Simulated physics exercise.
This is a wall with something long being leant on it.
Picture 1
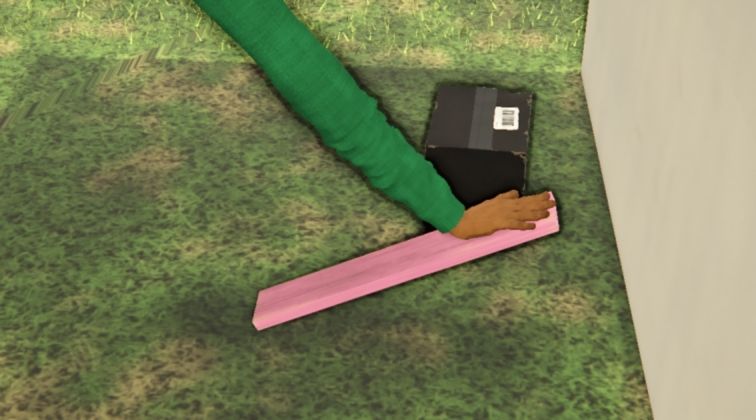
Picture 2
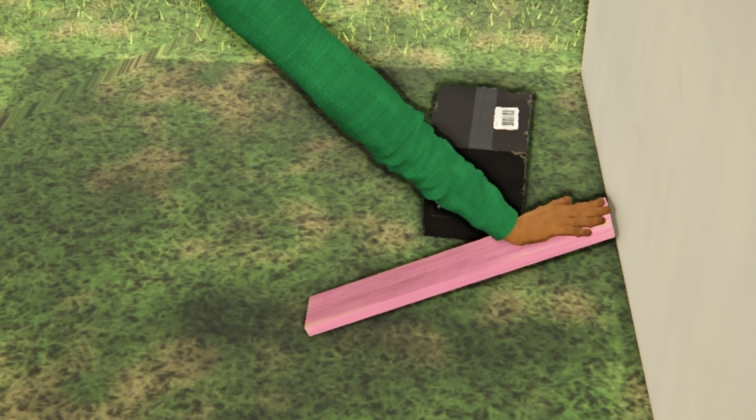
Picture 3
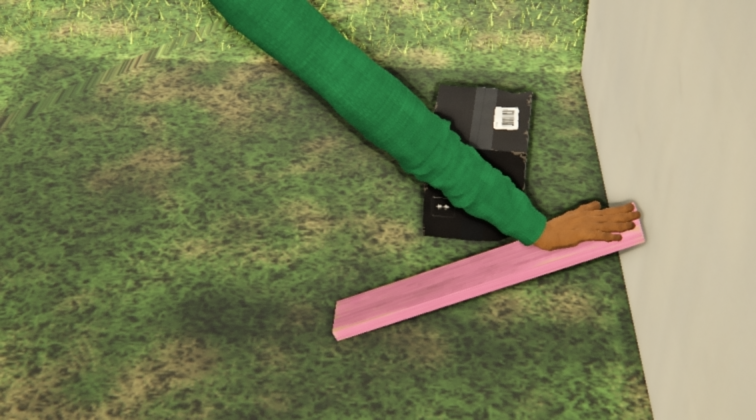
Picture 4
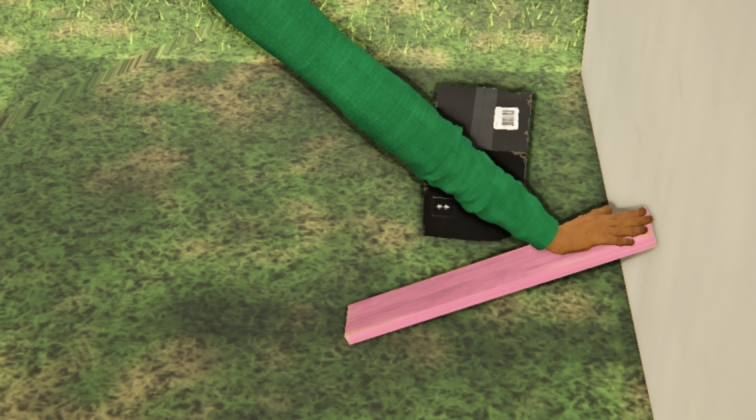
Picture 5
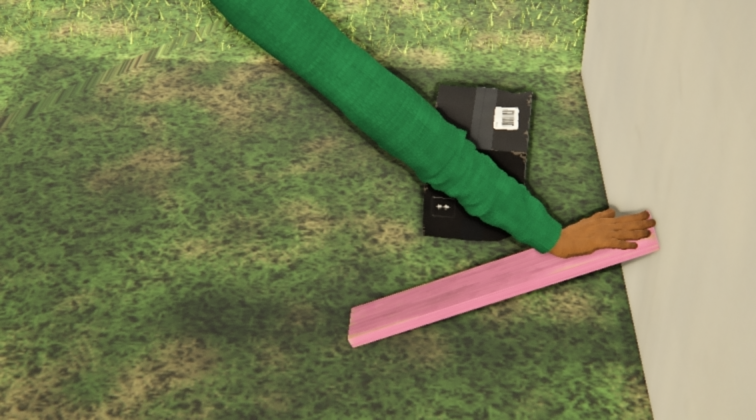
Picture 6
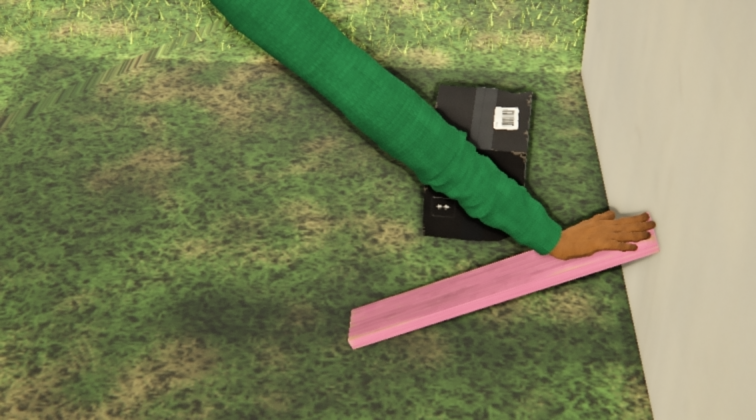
A pink plank slides to the right with a hand in a green sleeve on its upper end, moving quickly at first, then more slowly, until it rests against a pale wall. The view looks down on patchy green grass, the wall along the right side and a black box with a white label behind the arm. Plank and hand then stay almost motionless, the camera still throughout.
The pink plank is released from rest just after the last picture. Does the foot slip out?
As it turns out, it slides down.
Then, 0.20 s on from there, pink plank leaning 4° more than when let go near (493, 289).
Then, 0.30 s on from there, pink plank leaning 16° more than when let go near (483, 314).
Then, 0.40 s on from there, pink plank leaning 25° more than when let go near (479, 330).
Then, 0.50 s on from there, pink plank leaning 25° more than when let go near (478, 334).
In the end, moved from the start, pink plank; black box unmoved. At the end, from the last picture's camera, pink plank near (478, 334). The plank slips out.
